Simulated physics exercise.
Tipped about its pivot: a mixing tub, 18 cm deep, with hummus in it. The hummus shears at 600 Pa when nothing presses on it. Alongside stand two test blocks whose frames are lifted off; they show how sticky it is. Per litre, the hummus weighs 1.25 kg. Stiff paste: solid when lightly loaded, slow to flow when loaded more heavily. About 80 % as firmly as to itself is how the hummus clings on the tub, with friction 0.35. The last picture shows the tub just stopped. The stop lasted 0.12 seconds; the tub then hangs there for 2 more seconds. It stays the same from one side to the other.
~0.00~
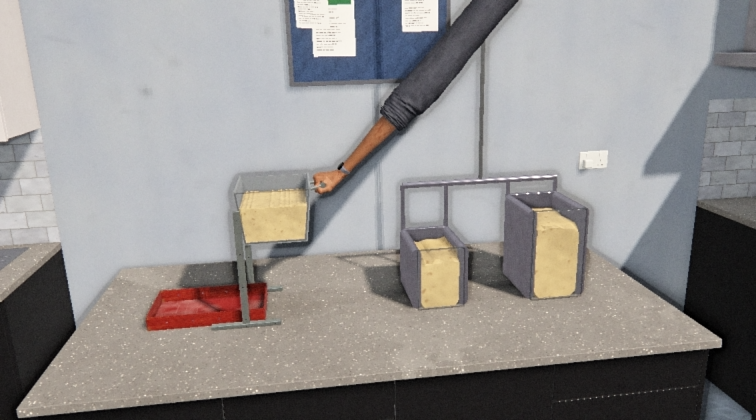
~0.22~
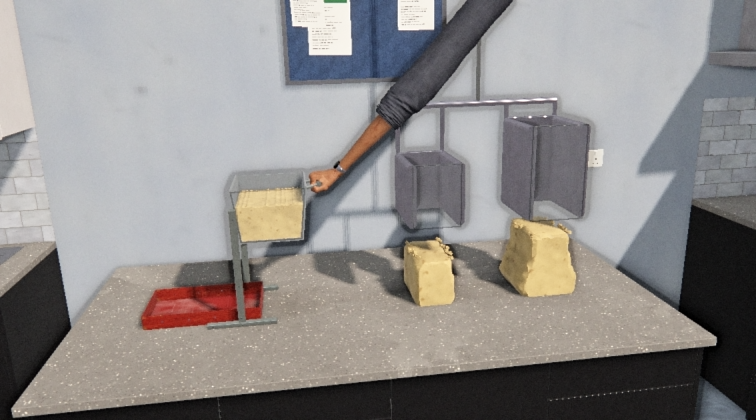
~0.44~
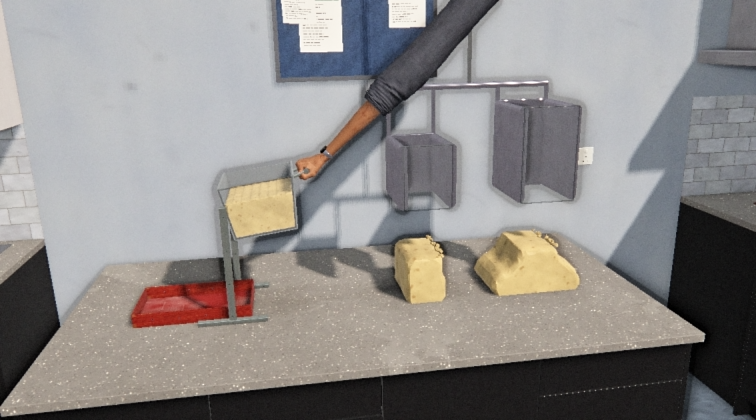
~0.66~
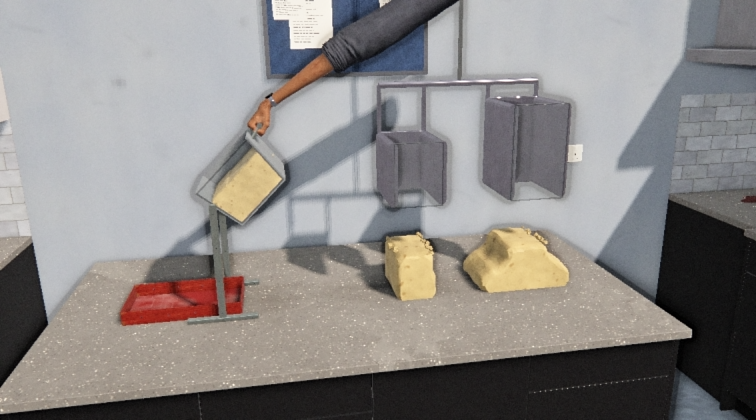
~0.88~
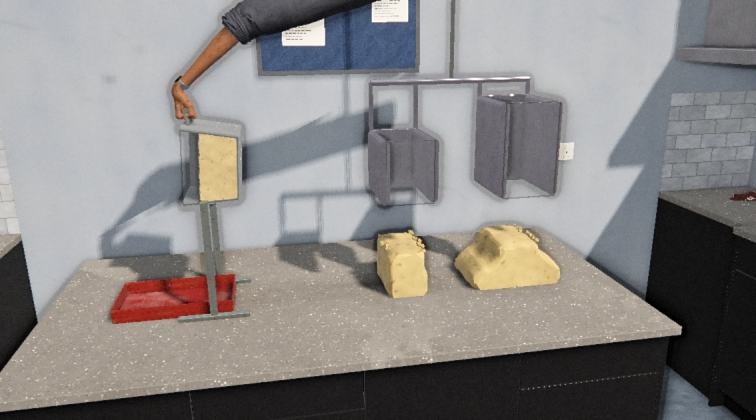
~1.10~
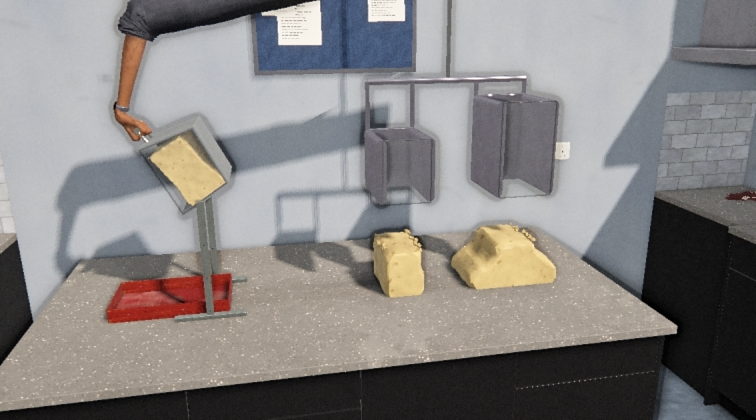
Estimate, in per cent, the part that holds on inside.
The part holding on inside is about 0 %.
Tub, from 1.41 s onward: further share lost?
It works out to some 0 per cent of the load.
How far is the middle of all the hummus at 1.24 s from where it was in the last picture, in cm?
Shift: Roughly 12 cm.
After 1.24 s, the tub is at 117 degrees and holds 44 %.
After 1.41 s, the tub is at 117 degrees and holds 0 %.
After 1.58 s, the tub is at 117 degrees and holds 0 %.
After 1.75 s, the tub is at 117 degrees and holds 0 %.
After 3.10 s, at the end, the tub is at 117 degrees and holds 0 %.
